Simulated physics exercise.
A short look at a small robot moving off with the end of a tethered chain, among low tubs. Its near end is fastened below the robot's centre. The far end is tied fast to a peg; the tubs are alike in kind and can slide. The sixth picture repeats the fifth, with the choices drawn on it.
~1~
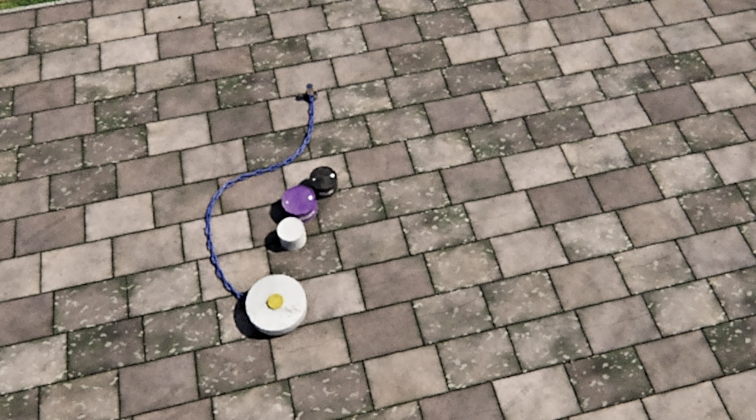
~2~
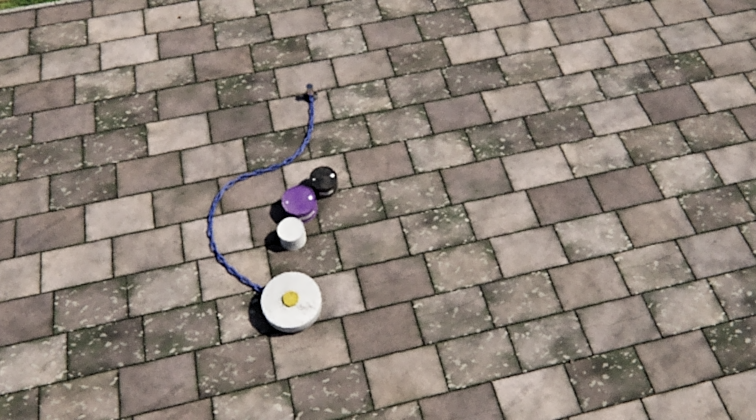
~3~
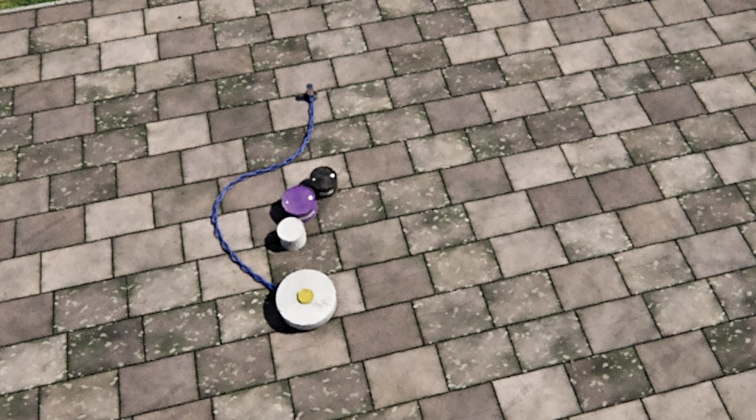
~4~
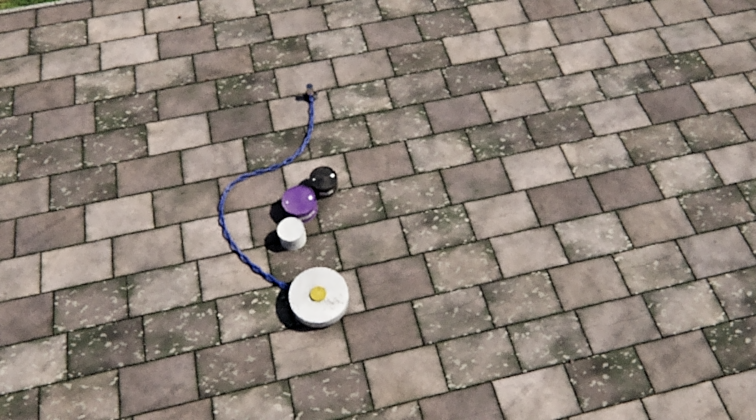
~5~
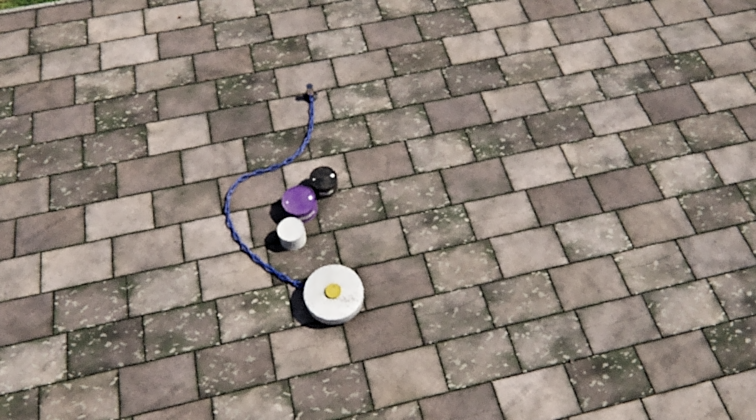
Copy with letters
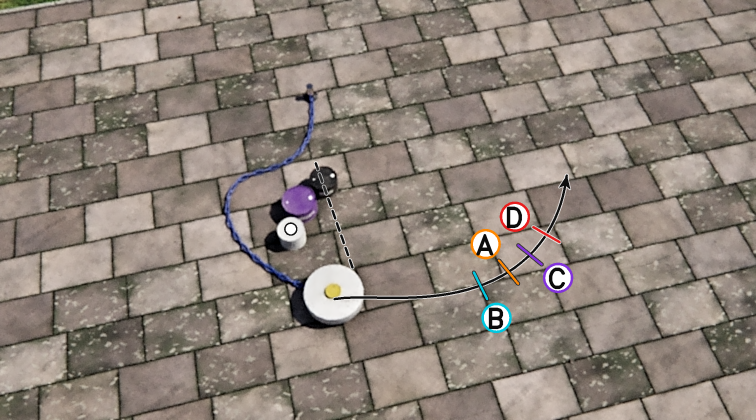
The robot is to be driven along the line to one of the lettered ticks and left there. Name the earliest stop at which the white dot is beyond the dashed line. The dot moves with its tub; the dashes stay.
The earliest such stop is B.
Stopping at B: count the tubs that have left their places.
By then, three.
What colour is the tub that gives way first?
The white one.
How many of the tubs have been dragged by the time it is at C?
By then, three.
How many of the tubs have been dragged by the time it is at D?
Three.
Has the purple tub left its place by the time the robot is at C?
Yes.
On the marked copy, A at (508, 272); B at (480, 286); C at (530, 255); D at (546, 235); the dashed line at (333, 213); the route from (335, 299) via (493, 280) to (567, 176); the white dot at (291, 229).
Taking B. A third of the way, robot (387, 294); white tub (292, 234).
Two thirds of the way, robot (438, 292); white tub (302, 230).
When it is over, robot (482, 281); purple tub (320, 199); black tub (331, 174); white tub (340, 217); the dot on the white tub is over the dashed line.
As for the rest, A does it too, but is farther than needed; C does it too, but is farther than needed; D does it too, but is farther than needed.
